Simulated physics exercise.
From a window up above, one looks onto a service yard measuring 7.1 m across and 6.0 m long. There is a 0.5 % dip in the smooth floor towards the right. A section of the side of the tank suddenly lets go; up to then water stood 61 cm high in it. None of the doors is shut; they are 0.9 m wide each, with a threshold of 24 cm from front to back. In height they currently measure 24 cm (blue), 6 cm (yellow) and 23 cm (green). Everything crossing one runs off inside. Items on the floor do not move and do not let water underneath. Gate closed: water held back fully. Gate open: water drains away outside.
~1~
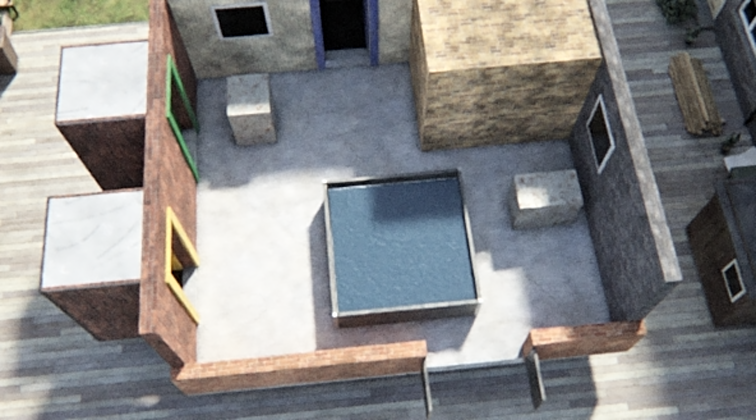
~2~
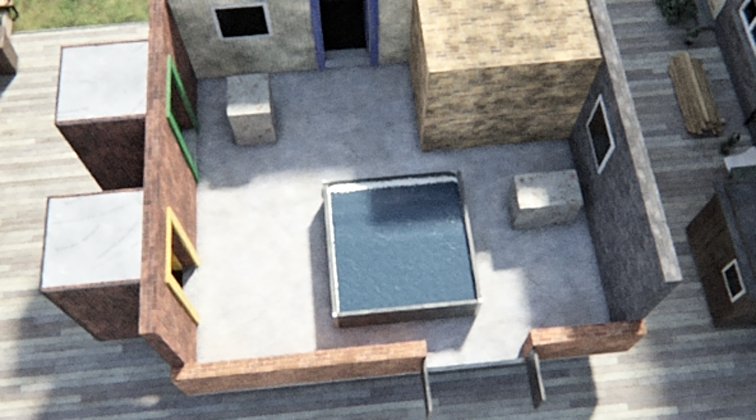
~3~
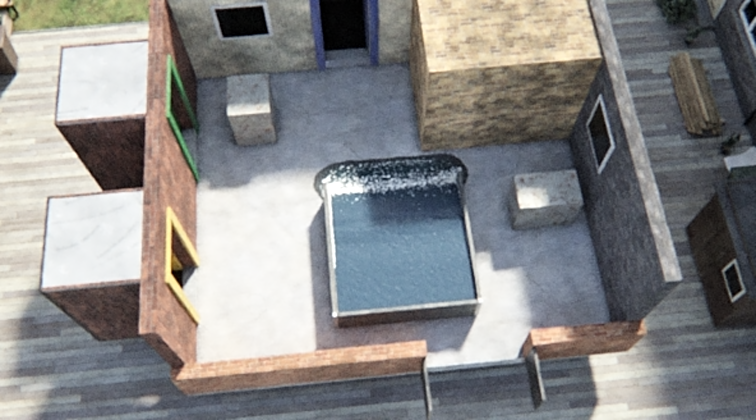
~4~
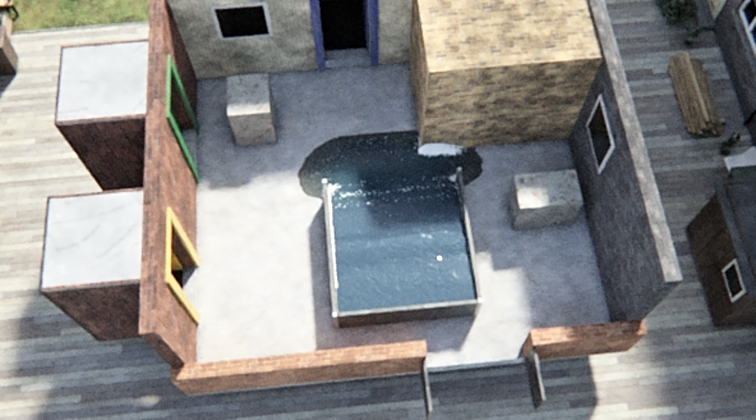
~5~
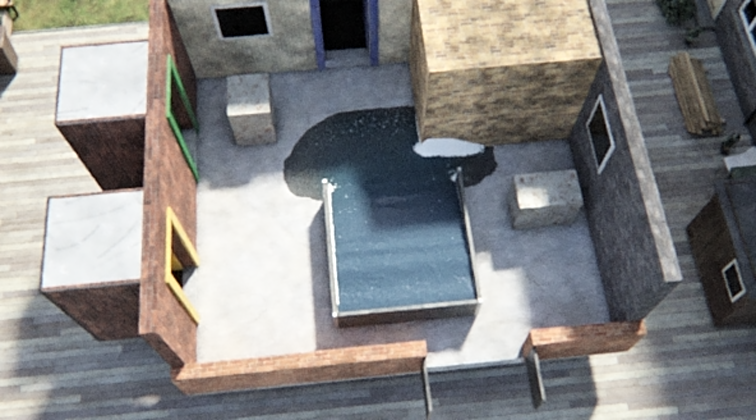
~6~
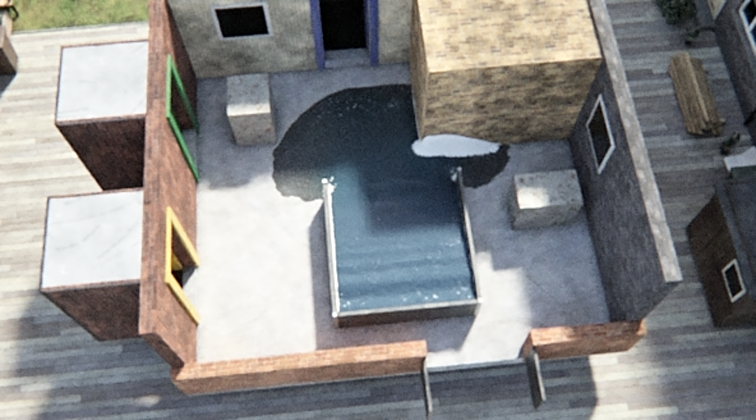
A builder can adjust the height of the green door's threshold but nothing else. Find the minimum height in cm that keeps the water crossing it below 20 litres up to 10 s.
8 cm.
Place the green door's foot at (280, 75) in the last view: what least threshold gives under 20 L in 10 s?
Close to 24 cm at the least.
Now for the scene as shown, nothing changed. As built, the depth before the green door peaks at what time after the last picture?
Roughly 3.5 s.
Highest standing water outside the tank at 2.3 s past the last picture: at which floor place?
Look close to (207, 95).
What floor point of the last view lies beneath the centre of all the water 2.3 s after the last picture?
It lies near (372, 158) in the last picture.
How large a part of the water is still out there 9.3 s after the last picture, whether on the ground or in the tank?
About 90 %.
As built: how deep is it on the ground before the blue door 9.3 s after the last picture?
Some 7.5 centimetres.
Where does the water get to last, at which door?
The yellow door.
Then, 0.7 s after the last picture water covers 35 % of the floor, deepest (42 cm) near (404, 64); it has not reached the green door.
Then, 2.3 s after the last picture water covers 50 % of the floor, deepest (42 cm) near (207, 95); 12 cm at the green door, 0 litres in over its 23 cm threshold.
Then, 9.3 s after the last picture water covers 100 % of the floor, deepest (14 cm) near (592, 257); 4 cm at the green door, 0 litres in over its 23 cm threshold.
At the green door as built, the water peaked near 13 cm, 3.7 s after the last picture.
Run again over the same 10 s with other heights there, 29 litres in over 7 cm, 15 litres over 9 cm. The limit of 20 litres is kept from about 8 cm up.
